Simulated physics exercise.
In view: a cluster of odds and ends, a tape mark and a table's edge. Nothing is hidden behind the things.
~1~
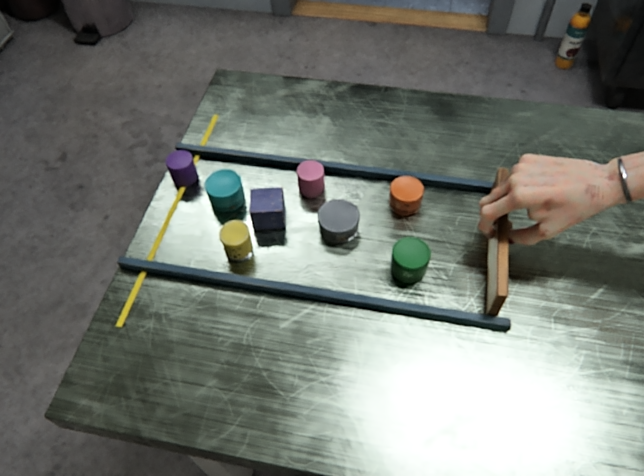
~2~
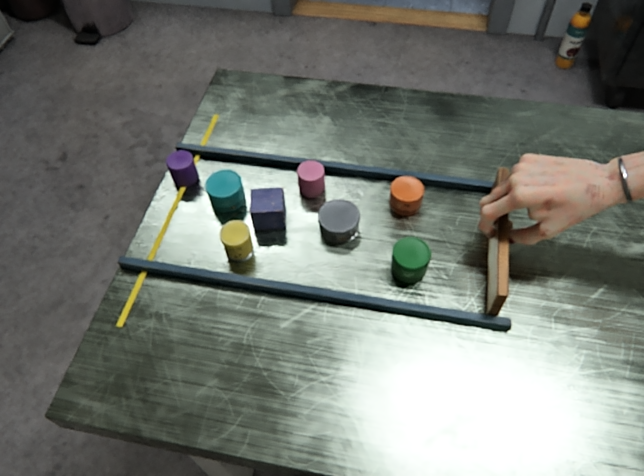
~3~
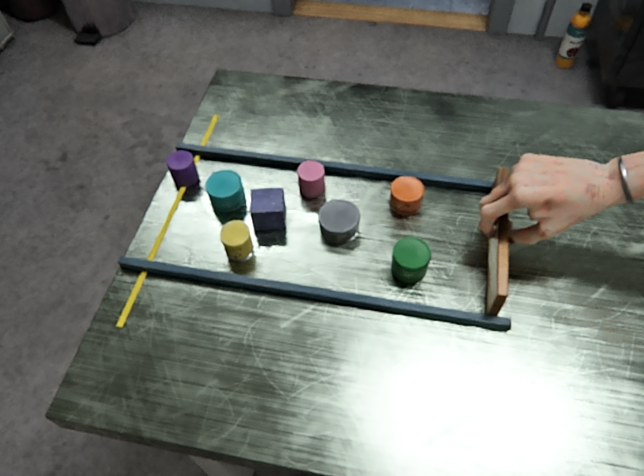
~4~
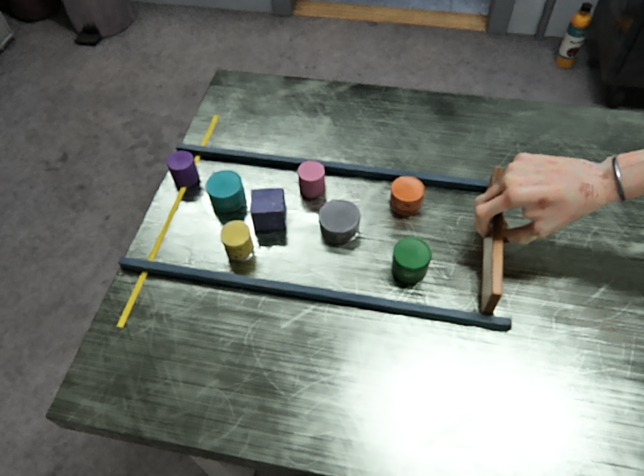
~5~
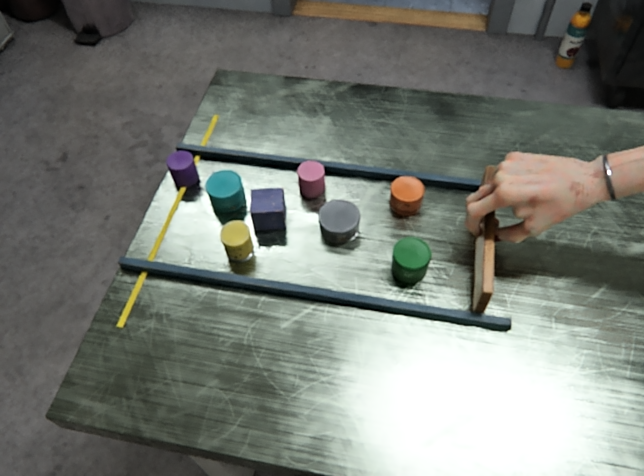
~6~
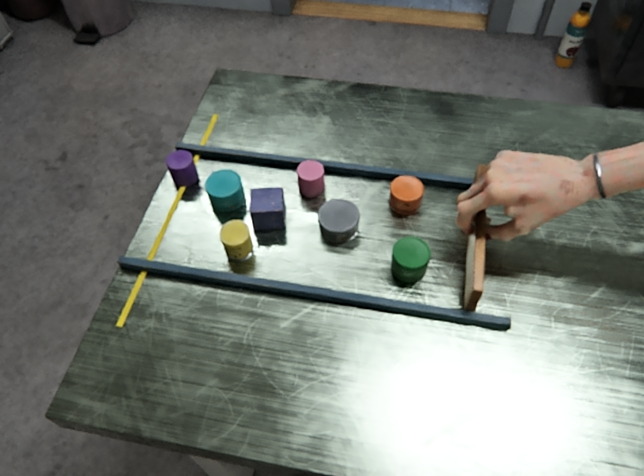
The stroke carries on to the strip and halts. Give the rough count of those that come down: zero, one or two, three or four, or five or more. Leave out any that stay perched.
The number that fall off is five or more.
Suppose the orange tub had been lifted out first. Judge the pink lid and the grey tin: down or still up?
The pink lid remains up; the grey tin remains up.
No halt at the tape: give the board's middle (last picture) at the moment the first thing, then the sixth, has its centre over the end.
Near (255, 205) and (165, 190).
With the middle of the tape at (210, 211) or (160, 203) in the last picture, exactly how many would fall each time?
The counts: 2 and 8.
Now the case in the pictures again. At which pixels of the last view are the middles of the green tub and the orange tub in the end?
First (142, 224), then (172, 167).
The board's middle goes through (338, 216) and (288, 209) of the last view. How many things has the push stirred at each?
4 and 7.
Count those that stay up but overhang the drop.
The number is 3.
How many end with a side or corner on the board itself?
3 of them.
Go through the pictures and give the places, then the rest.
The first picture shows purple lid (182, 169); turquoise tub (225, 191); yellow pot (237, 241); board (498, 239); tape (174, 206).
The second picture shows turquoise tub (226, 191); board (498, 239).
The third picture shows yellow pot (237, 241); green tub (410, 260).
The fourth picture shows purple lid (183, 169); pink lid (312, 180).
The fifth picture shows turquoise tub (226, 191); grey tin (339, 221).
The sixth picture shows purple lid (182, 169); turquoise tub (225, 191); yellow pot (237, 241); board (477, 235); tape (174, 205).
Soon after, none off yet; purple lid at rest near (182, 169); turquoise tub at rest near (225, 191); yellow pot at rest near (237, 241).
After that, none off yet; purple lid at rest near (182, 169); turquoise tub displaced a little near (216, 188); yellow pot at rest near (237, 241).
And then, one off so far; purple lid tilting well over near (153, 181); turquoise tub displaced well along near (160, 168); yellow pot displaced well along near (162, 234).
In the end, the number that fall off is five or more; gone, pink lid, blue block, yellow pot, turquoise tub and purple lid.
